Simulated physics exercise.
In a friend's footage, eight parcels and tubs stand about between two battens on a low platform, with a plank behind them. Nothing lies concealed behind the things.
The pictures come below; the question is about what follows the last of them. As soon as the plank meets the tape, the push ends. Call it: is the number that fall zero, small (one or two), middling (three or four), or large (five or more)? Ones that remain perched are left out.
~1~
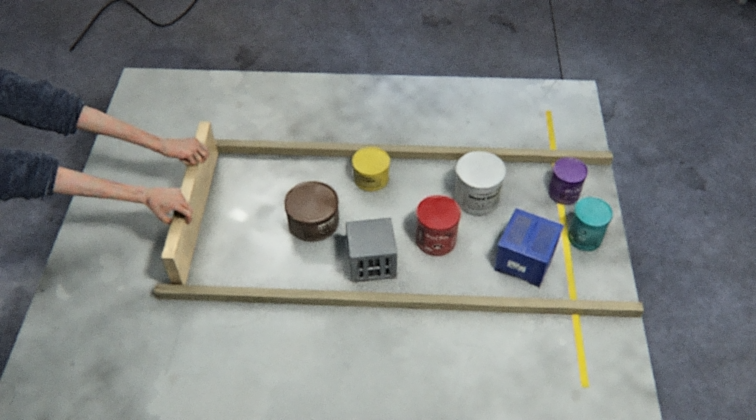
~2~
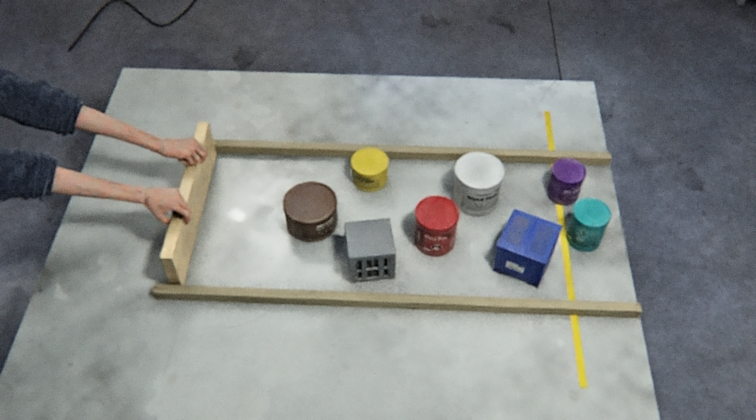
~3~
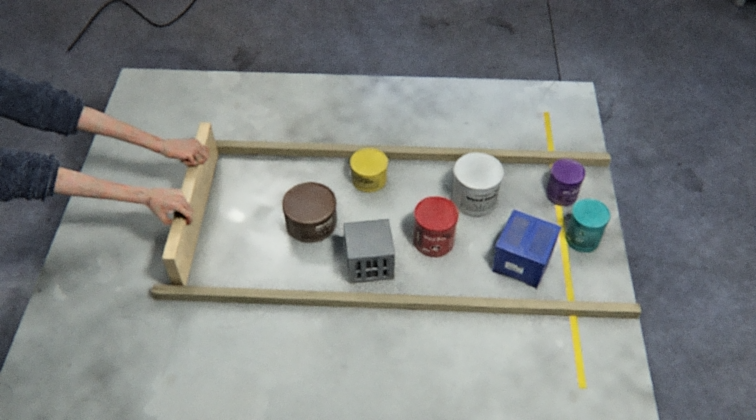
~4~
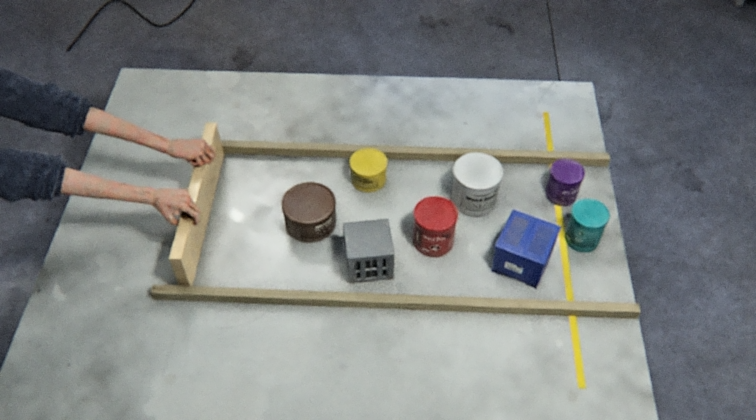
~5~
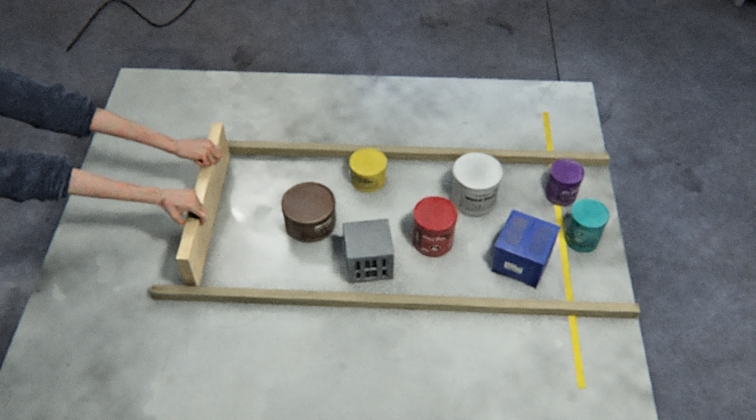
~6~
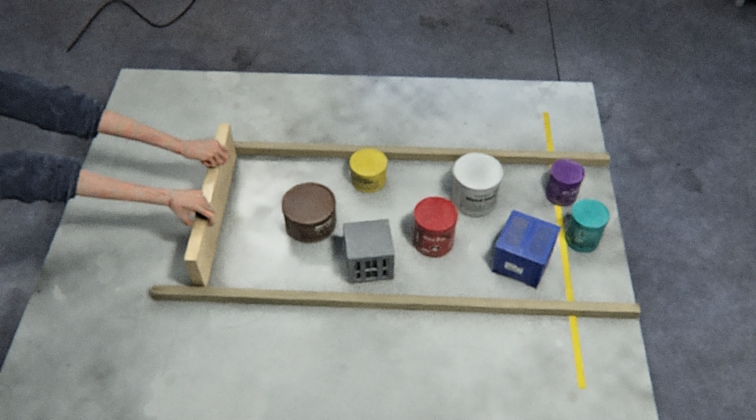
It is middling.
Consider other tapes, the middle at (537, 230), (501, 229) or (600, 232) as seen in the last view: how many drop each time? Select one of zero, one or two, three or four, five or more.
One after the other, the answers are 3 or 4; no fall at all; more than four.
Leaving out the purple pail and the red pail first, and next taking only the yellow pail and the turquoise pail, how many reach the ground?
2 for the first case, 1 for the second.
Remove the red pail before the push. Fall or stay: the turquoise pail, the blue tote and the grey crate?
The turquoise pail falls away while the blue tote falls away, and the grey crate remains in place.
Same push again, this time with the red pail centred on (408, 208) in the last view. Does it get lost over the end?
Result: It falls away.
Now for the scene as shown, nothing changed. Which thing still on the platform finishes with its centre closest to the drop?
Foremost, the white pail.
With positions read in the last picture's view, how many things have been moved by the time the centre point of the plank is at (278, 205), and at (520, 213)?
Counts: 0, 8.
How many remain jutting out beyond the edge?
That would be 1.
A little later, none off yet; turquoise pail at rest near (586, 226); purple pail at rest near (564, 183); blue tote at rest near (525, 249).
Next, none off yet; turquoise pail shifted a little near (598, 223); purple pail shifted about its own width near (592, 183); blue tote shifted about its own width near (608, 266).
When it is over, the number that fall off is three or four; down, red pail, blue tote, purple pail and turquoise pail.
